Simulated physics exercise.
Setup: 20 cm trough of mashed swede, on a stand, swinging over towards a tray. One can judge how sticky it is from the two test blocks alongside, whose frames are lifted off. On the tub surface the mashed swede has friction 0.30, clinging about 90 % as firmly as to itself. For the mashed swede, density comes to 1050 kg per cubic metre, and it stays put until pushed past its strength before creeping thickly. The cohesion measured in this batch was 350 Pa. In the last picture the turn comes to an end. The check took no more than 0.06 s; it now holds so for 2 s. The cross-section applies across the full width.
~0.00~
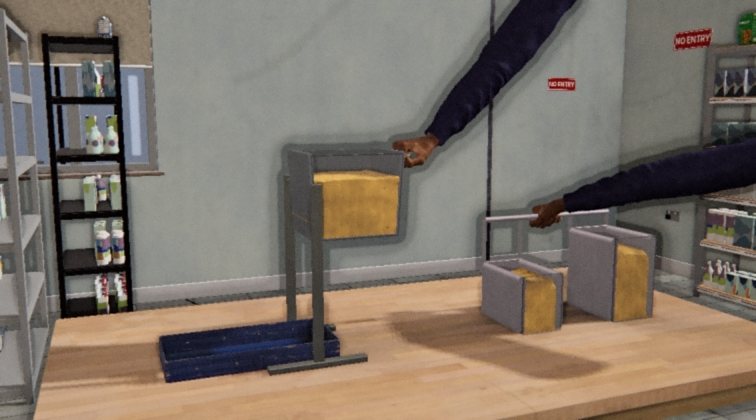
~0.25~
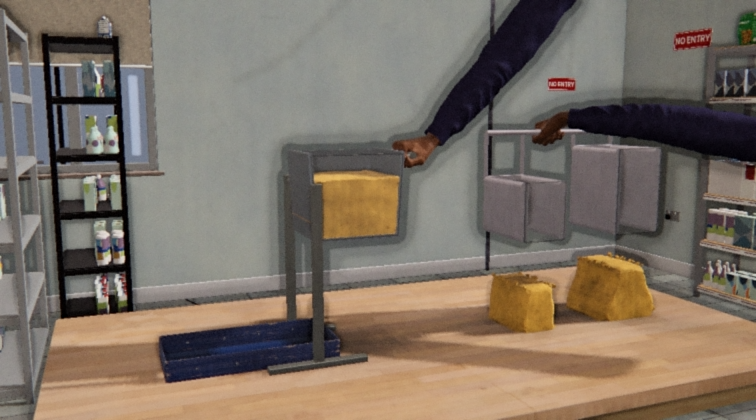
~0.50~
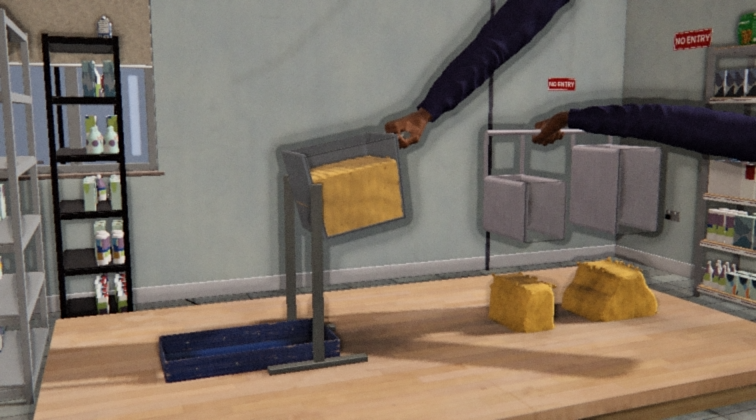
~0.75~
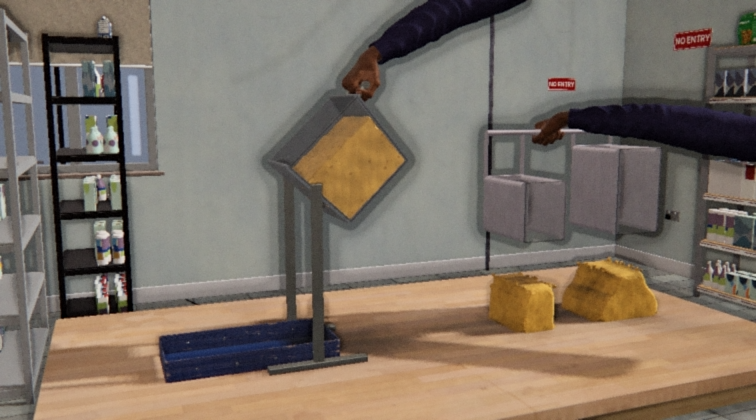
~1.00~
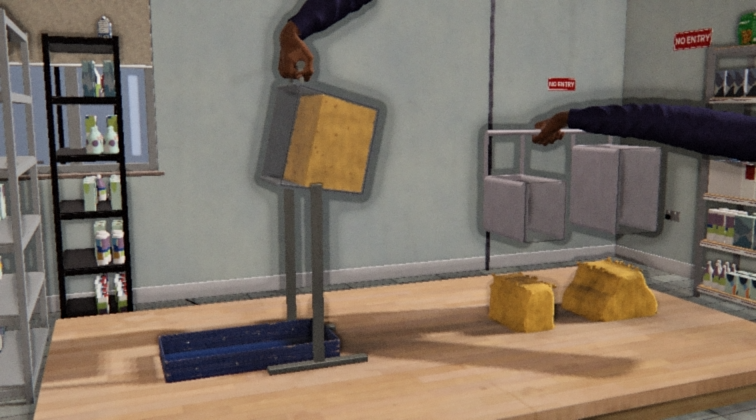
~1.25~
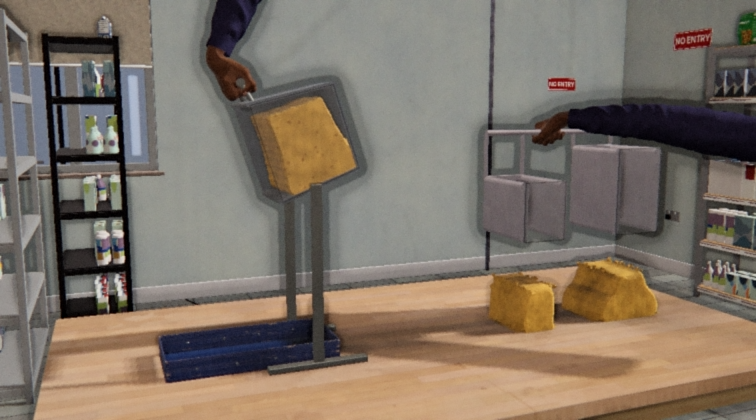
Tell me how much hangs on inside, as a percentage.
Near 0 %.
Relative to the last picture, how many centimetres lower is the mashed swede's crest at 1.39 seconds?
Roughly 8 cm.
By 1.39 s, the tub is at 108 degrees and holds 72 %.
By 1.56 s, the tub is at 108 degrees and holds 31 %.
By 1.73 s, the tub is at 108 degrees and holds 15 %.
By 1.90 s, the tub is at 108 degrees and holds 0 %.
By 3.25 s, at the end, the tub is at 108 degrees and holds 0 %.
